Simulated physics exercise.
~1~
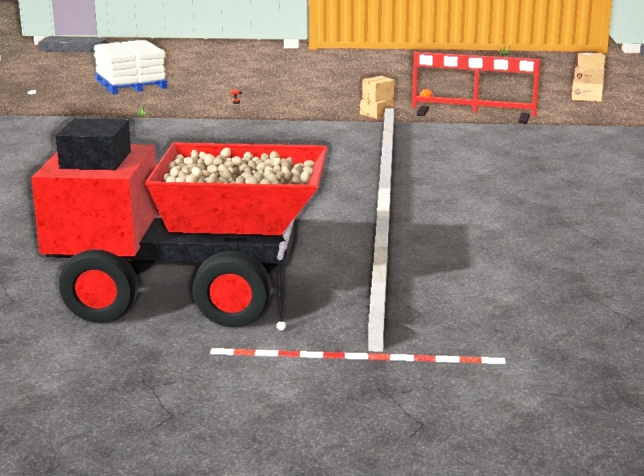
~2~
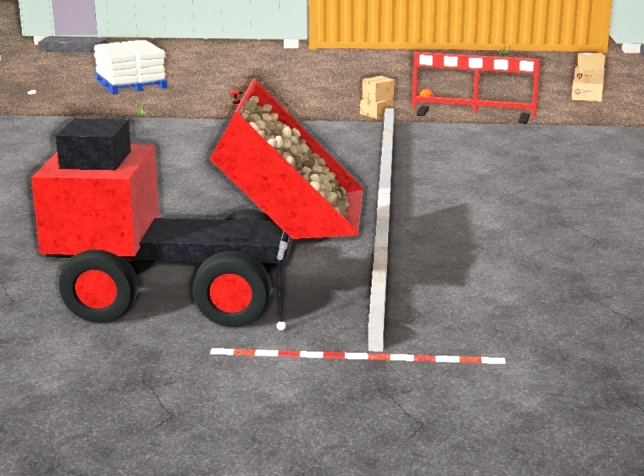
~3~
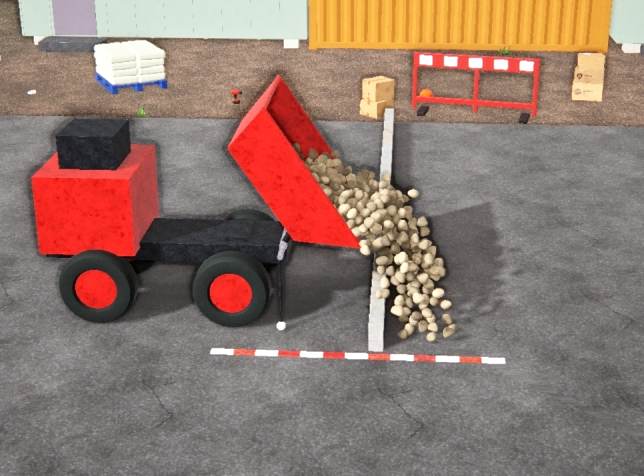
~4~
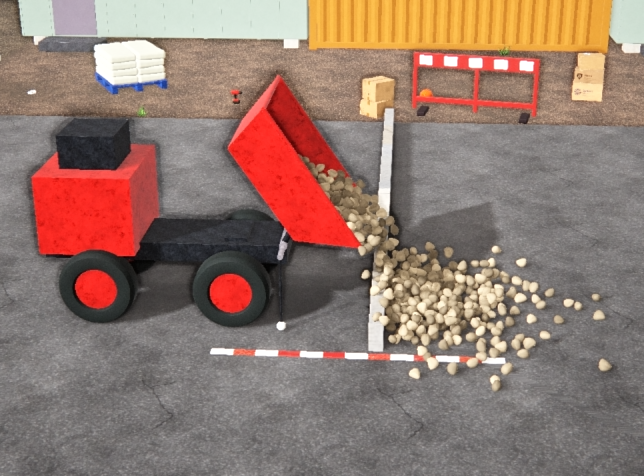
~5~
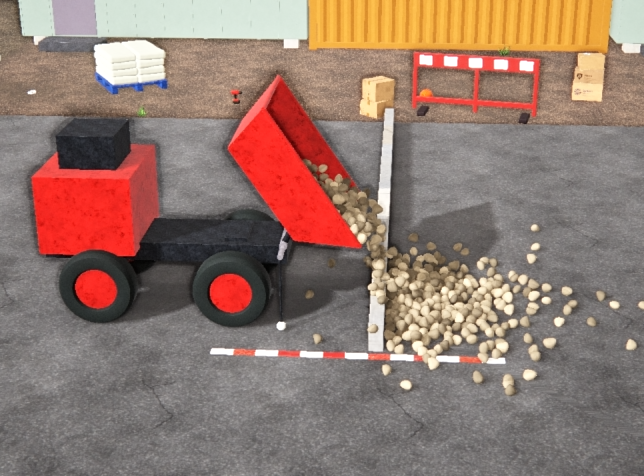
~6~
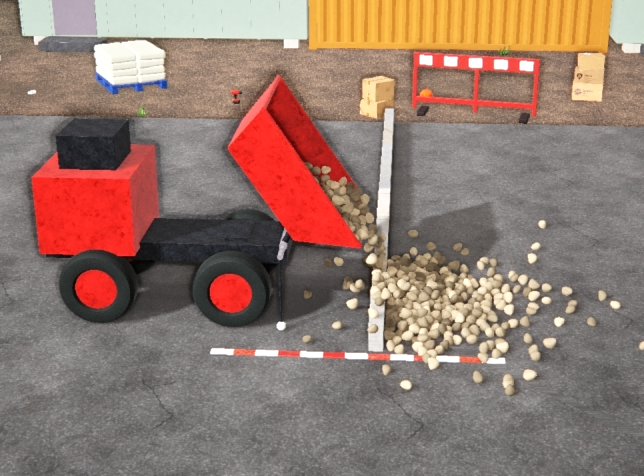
On a grey yard, a small red dumper tipped its skip steeply to the right, and pale cobbles poured over a low kerb, scattering across the ground until a heap lay beyond it, with some stones still in the raised skip.
